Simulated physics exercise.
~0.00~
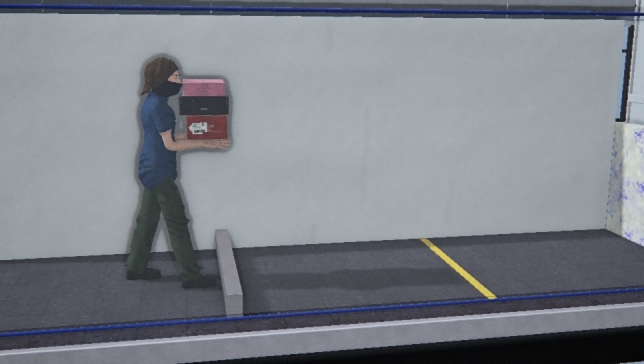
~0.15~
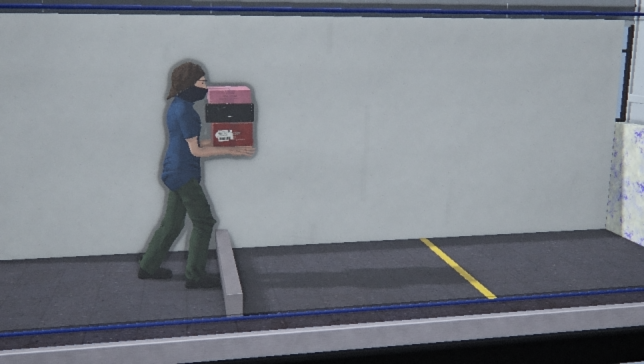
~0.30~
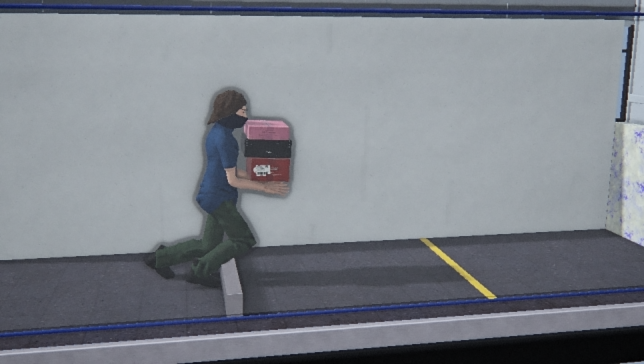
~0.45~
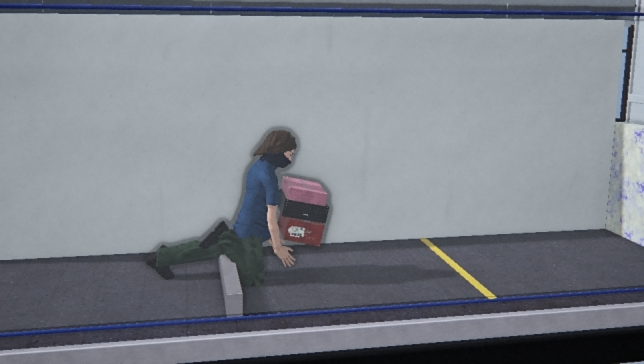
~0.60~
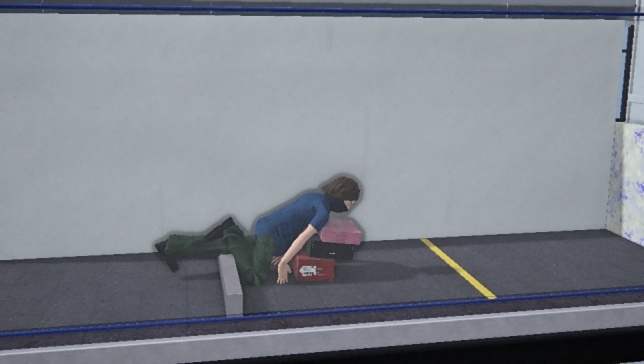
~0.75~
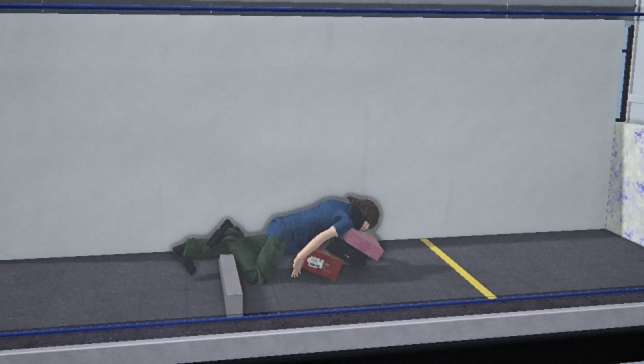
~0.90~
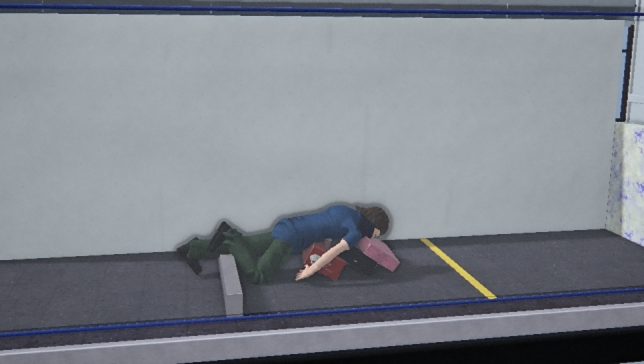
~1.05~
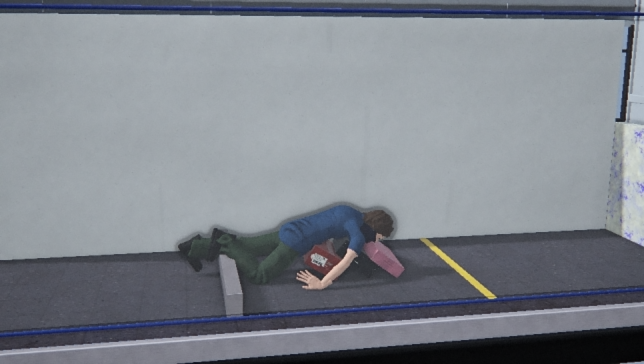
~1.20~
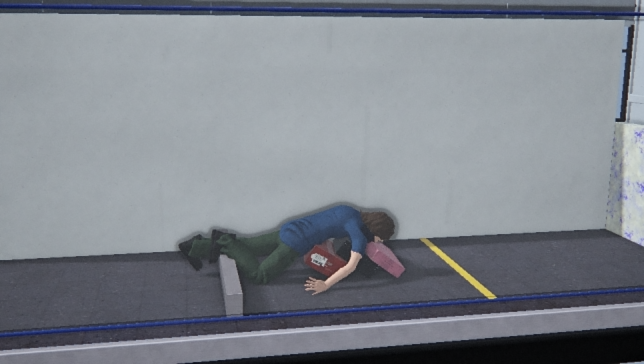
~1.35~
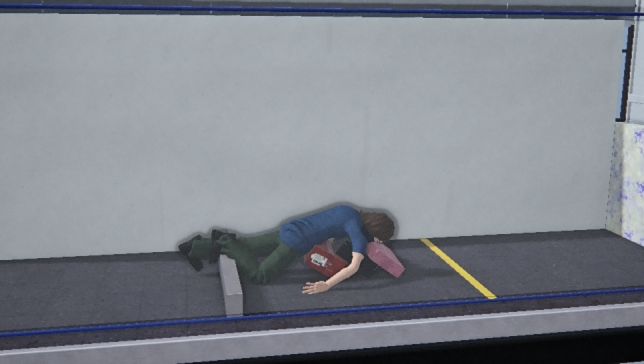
A masked person carrying three stacked boxes tripped over a low rail and pitched forward to the right, the boxes tumbling down ahead, and ended face down over them with legs across the rail, everything short of the yellow line.
